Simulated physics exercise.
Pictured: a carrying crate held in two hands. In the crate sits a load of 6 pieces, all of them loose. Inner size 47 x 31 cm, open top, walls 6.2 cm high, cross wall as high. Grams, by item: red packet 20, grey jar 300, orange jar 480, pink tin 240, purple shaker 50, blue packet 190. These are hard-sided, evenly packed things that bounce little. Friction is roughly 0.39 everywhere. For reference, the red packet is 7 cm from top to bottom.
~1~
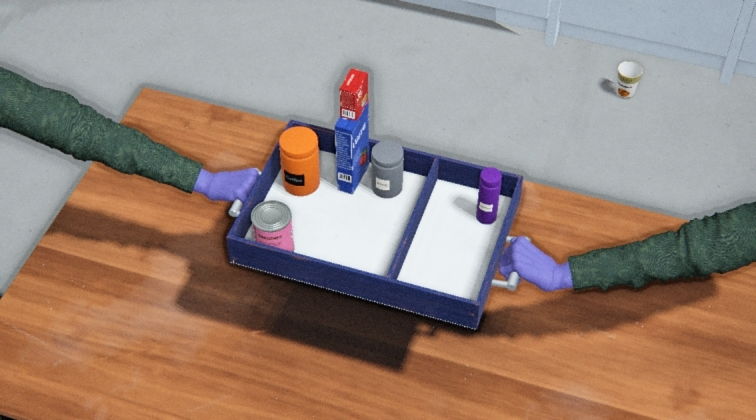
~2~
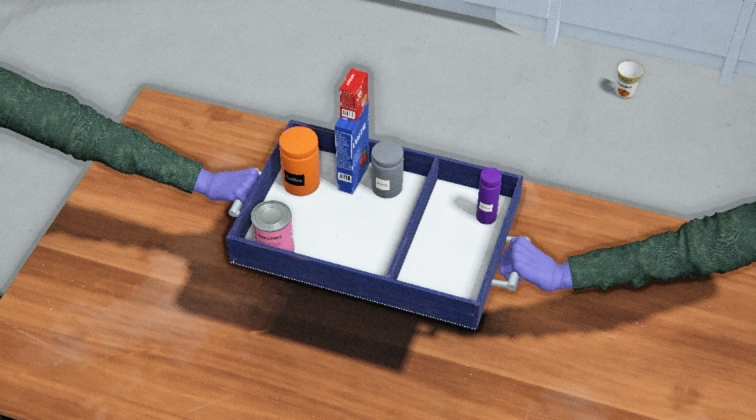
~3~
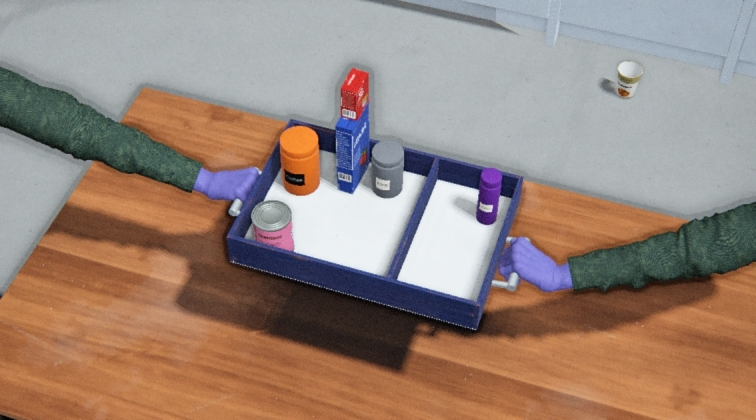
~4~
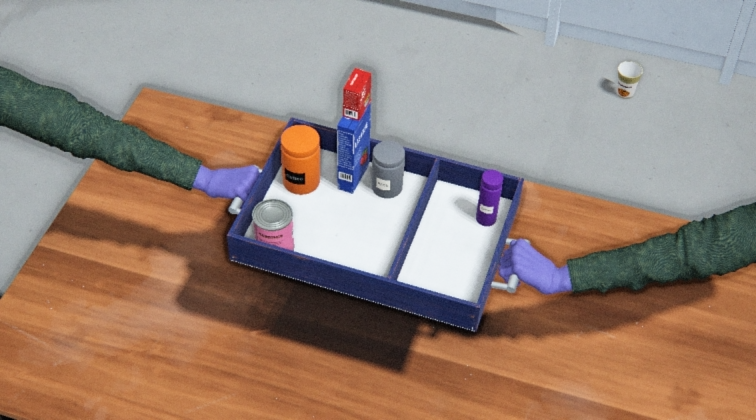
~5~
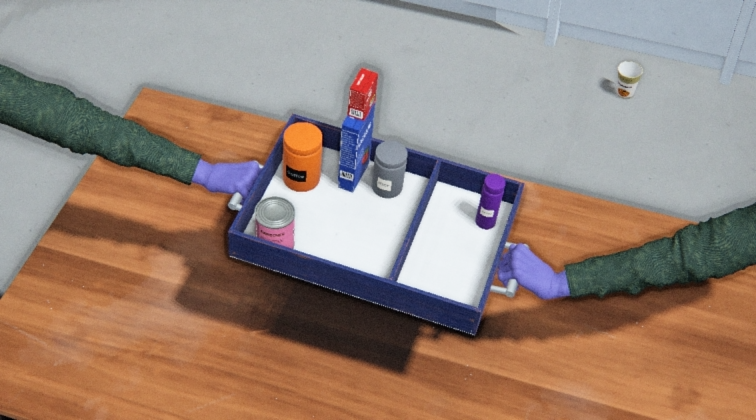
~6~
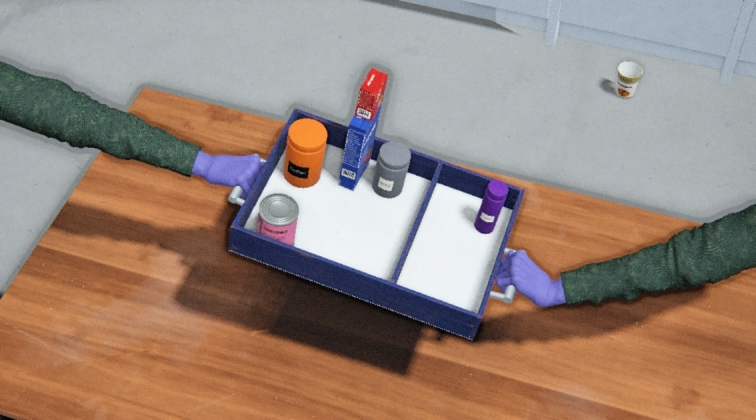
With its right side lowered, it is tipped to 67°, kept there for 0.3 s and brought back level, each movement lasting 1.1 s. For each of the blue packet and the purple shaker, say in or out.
Blue packet: Out; purple shaker: In.
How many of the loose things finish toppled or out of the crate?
I make it 2.
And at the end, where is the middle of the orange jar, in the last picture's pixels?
At about (387, 223).
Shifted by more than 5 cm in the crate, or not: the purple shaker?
In the end the purple shaker remains stationary.
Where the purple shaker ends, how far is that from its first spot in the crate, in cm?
Roughly 1 cm.
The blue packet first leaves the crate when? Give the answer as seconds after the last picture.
1.0 s or so.
Then, 0.60 s on from there, crate at 62°, right side down; red packet now out of the crate; blue packet 11° off its base near (434, 182); purple shaker 17° off its base near (465, 262).
Then, 1.60 s on from there, crate at 41°, right side down; blue packet now out of the crate; purple shaker 15° off its base near (488, 249); orange jar moved 23 cm.
In the end, out of the crate, red packet and blue packet; not toppled but over 5 cm from the start, grey jar, orange jar and pink tin; the last one under 5 cm from the start. In the last view, blue packet near (511, 375), purple shaker near (492, 198).
